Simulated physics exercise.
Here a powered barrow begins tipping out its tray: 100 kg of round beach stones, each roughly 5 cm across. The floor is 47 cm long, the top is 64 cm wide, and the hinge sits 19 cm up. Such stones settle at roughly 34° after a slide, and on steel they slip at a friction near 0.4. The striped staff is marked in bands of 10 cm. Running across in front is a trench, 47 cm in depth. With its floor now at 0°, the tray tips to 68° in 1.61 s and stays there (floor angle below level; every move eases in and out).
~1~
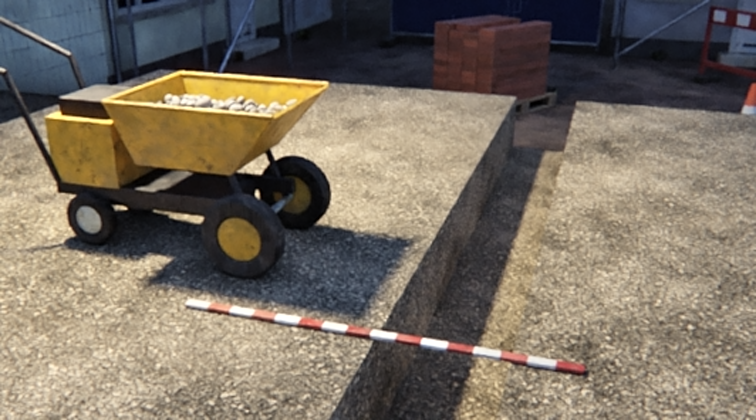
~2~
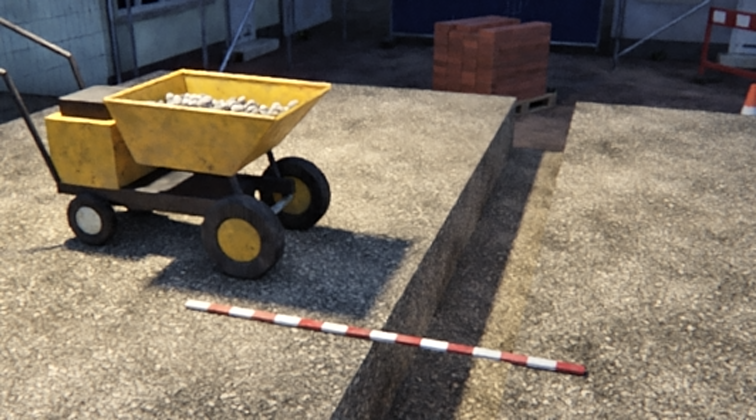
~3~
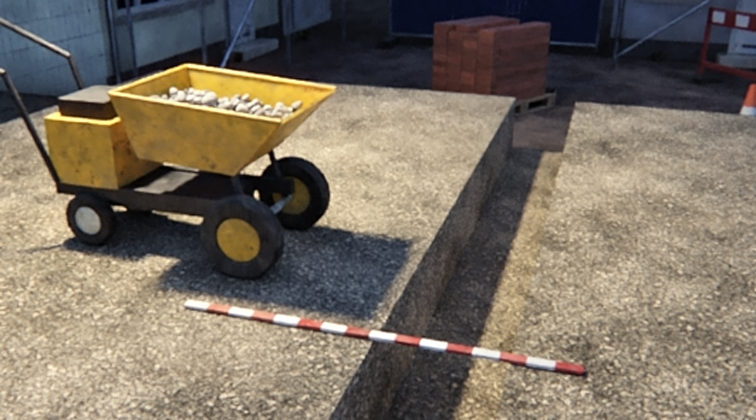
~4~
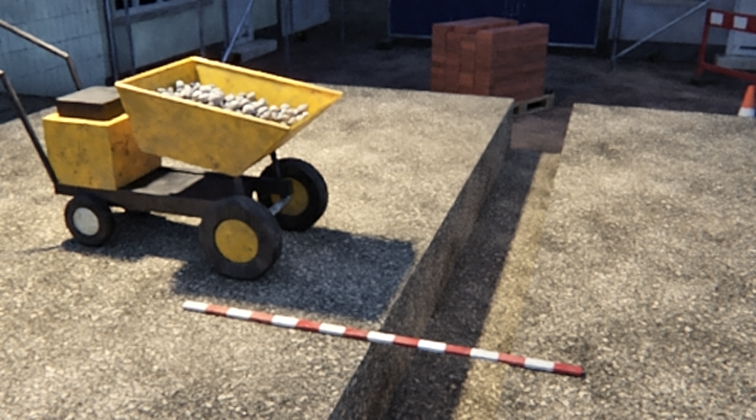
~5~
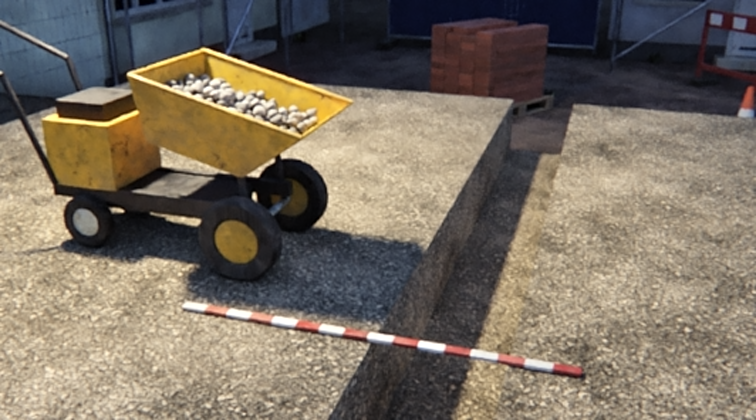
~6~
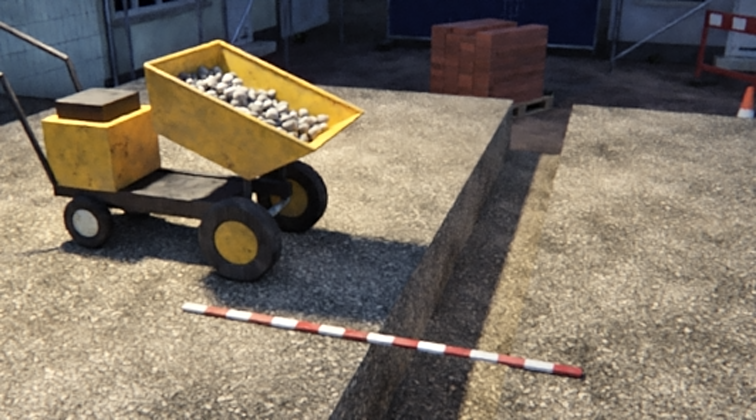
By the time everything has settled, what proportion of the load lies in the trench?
About 99 percent of the load.
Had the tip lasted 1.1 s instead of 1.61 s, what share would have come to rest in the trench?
It would come to roughly 100 per cent.
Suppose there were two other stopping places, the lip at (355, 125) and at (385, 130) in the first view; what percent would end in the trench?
Roughly 85 percent for the first, and 50 percent for the second.
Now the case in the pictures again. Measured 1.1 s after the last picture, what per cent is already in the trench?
About 45%.
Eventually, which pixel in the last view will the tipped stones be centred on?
The middle should be near (469, 361).
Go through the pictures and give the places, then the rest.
In the first frame, the tray is at 0°, its lip at (273, 118); the top of the load is at (223, 106).
In the second frame, lip at (275, 119), floor tilted 1°, highest stones at (216, 105).
In the third frame, the tray is at 4°, its lip at (281, 123); the top of the load is at (203, 100).
In the fourth frame, lip at (290, 129), floor tilted 9°, highest stones at (189, 93).
In the fifth frame, the tray is at 15°, its lip at (302, 139); the top of the load is at (197, 84).
In the sixth frame, lip at (315, 150), floor tilted 21°, highest stones at (208, 77).
Then, 0.6 s after the last picture the floor is at 58°, 100 % in the tray; the foremost stones are at (373, 204).
Then, 1.1 s after the last picture the floor is at 68°, 46 % in the tray, 7 % short of the trench, 47 % in the trench; the foremost stones are at (505, 375).
Then, 1.5 s after the last picture the floor is at 68°, 15 % in the tray, 5 % short of the trench, 80 % in the trench; the foremost stones are at (512, 382).
Then, 3.4 s after the last picture the floor is at 68°, 0 % in the tray, 1 % short of the trench, 99 % in the trench; the foremost stones are at (515, 360).
